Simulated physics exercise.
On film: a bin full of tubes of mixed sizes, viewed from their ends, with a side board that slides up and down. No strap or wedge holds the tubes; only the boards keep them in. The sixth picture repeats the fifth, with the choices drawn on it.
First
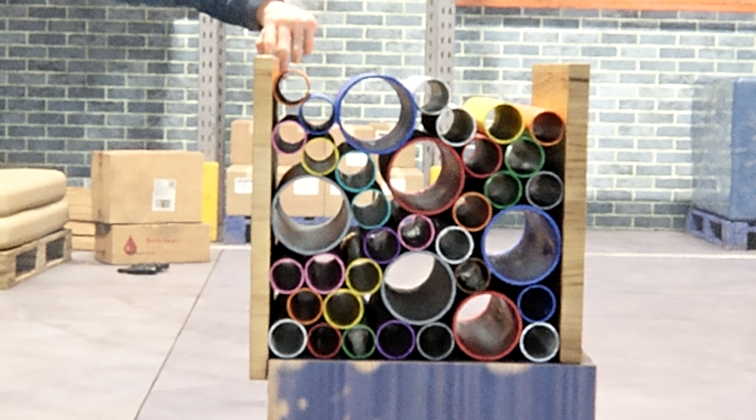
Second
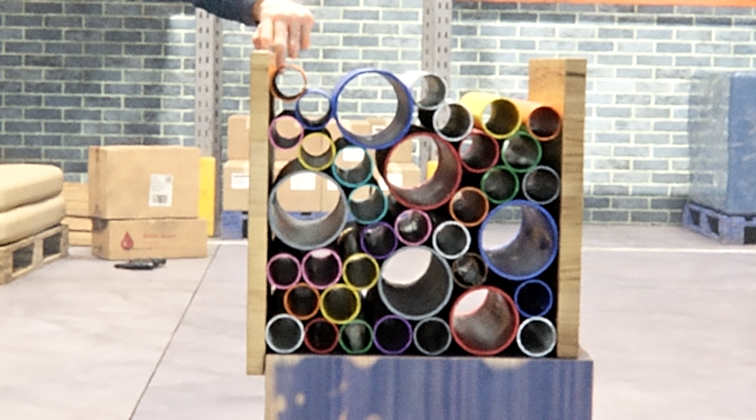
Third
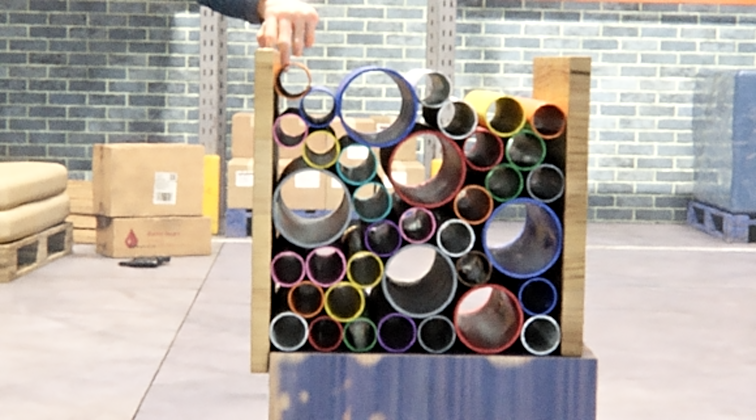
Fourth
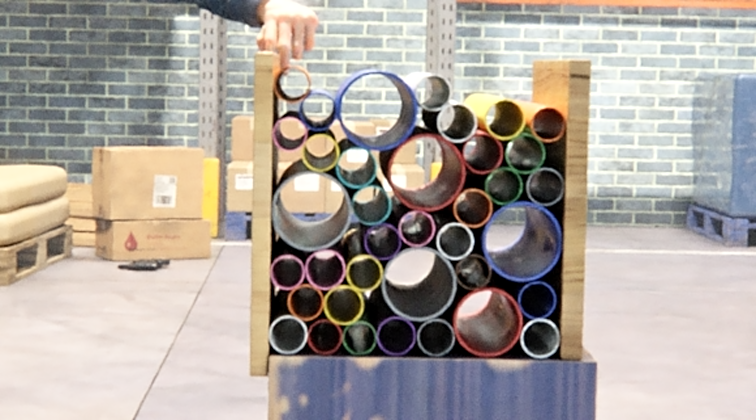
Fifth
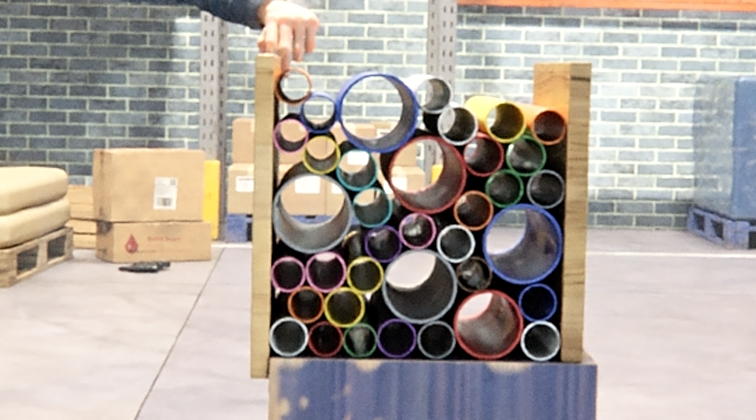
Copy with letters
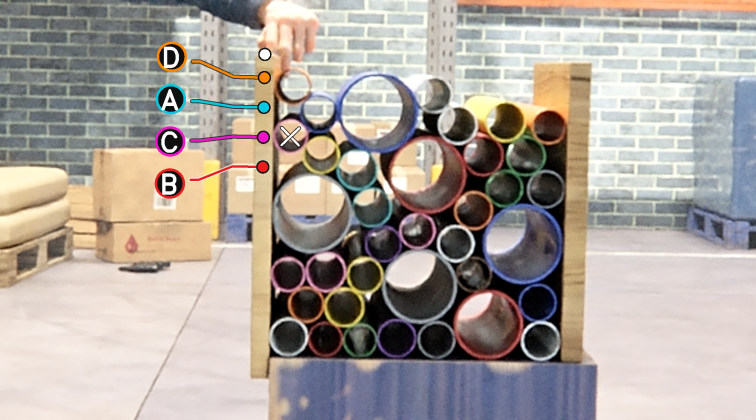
A hand barely moves at the top left of a bin of mixed-size tubes, which stay still.
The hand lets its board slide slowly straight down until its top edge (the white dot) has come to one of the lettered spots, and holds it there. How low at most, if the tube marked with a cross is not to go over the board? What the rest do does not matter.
Stop at B.
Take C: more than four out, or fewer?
Fewer than four.
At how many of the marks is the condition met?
Four of them.
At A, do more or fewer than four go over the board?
It loses fewer than four.
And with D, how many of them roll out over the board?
At D the number is none.
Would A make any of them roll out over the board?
No, at A.
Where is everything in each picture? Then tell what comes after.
The first picture shows a white tube (287, 338); a red tube (487, 326); a pink tube (324, 273).
The second picture shows a pink tube (321, 268); a blue tube (518, 240).
The third picture shows a turquoise tube (372, 202); a yellow tube (321, 150).
The fourth picture shows a green tube (525, 154); a white tube (433, 93).
The fifth picture shows side board (267, 203); a white tube (288, 336); a red tube (488, 324).
On the marked copy, A at (264, 107); B at (263, 167); C at (263, 138); D at (264, 78); the cross at (291, 136); the white dot at (265, 54).
With B. Early on, top of the board (274, 108).
Further on, top of the board (273, 167).
At the end, top of the board (273, 167), two out over the board, the crossed one still inside.
As for the rest, A keeps the crossed one inside; C keeps the crossed one inside; D keeps the crossed one inside.
